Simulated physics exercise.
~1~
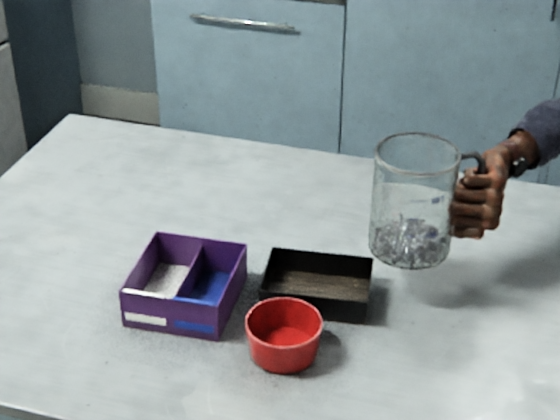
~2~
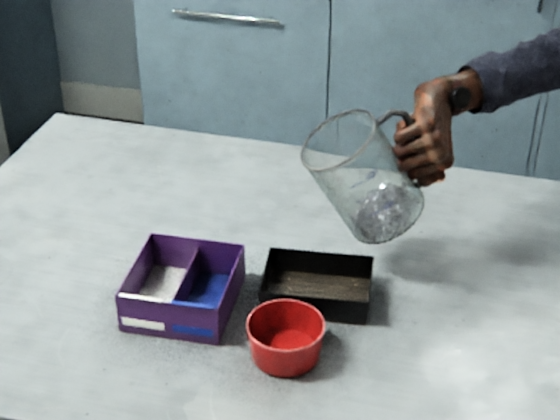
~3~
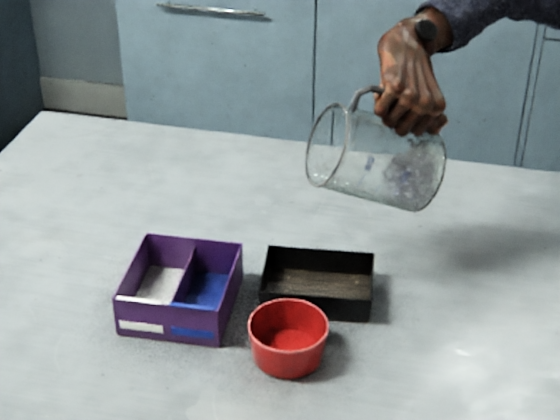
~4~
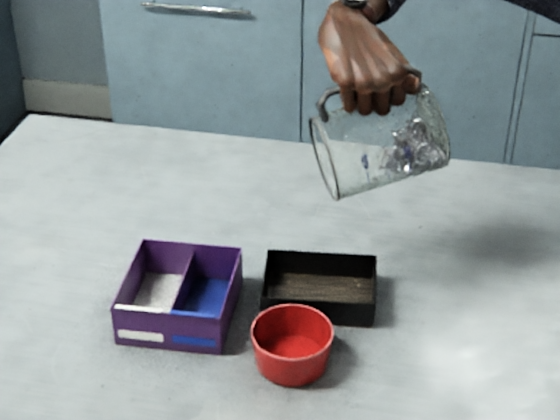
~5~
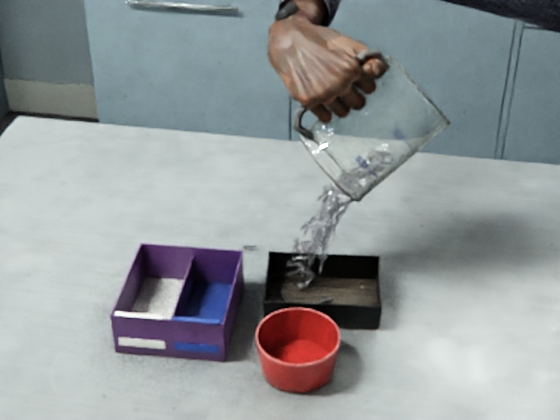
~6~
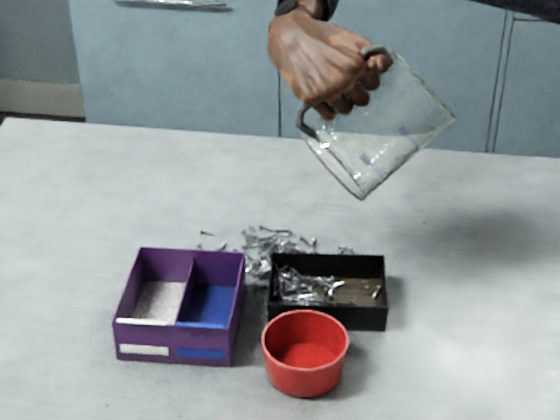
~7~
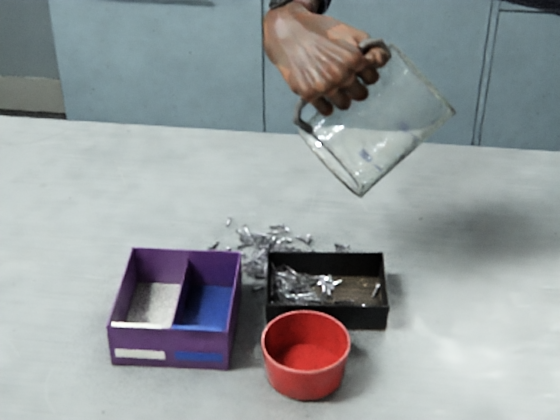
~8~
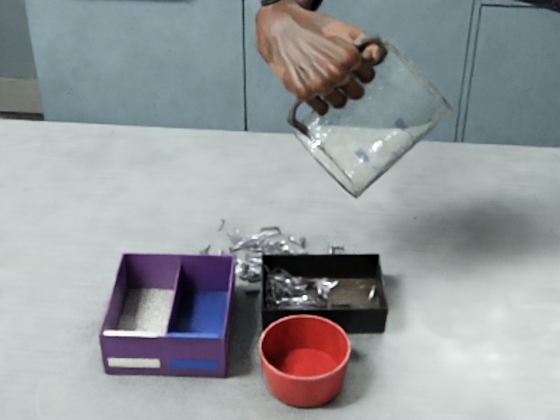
To begin with, a hand holds a clear jug of small steel screws upright over a pale table, to the right of a purple tin with white and blue sections, a black tin and a red dish. The hand lifts the jug leftward, tipping it onto its side with the screws still inside. It tilts further until the mouth points down, and the screws stream toward the black tin. Some land inside it, while many scatter on the table just behind. The jug stays tipped and empty, and the red dish and both sections hold no screws.
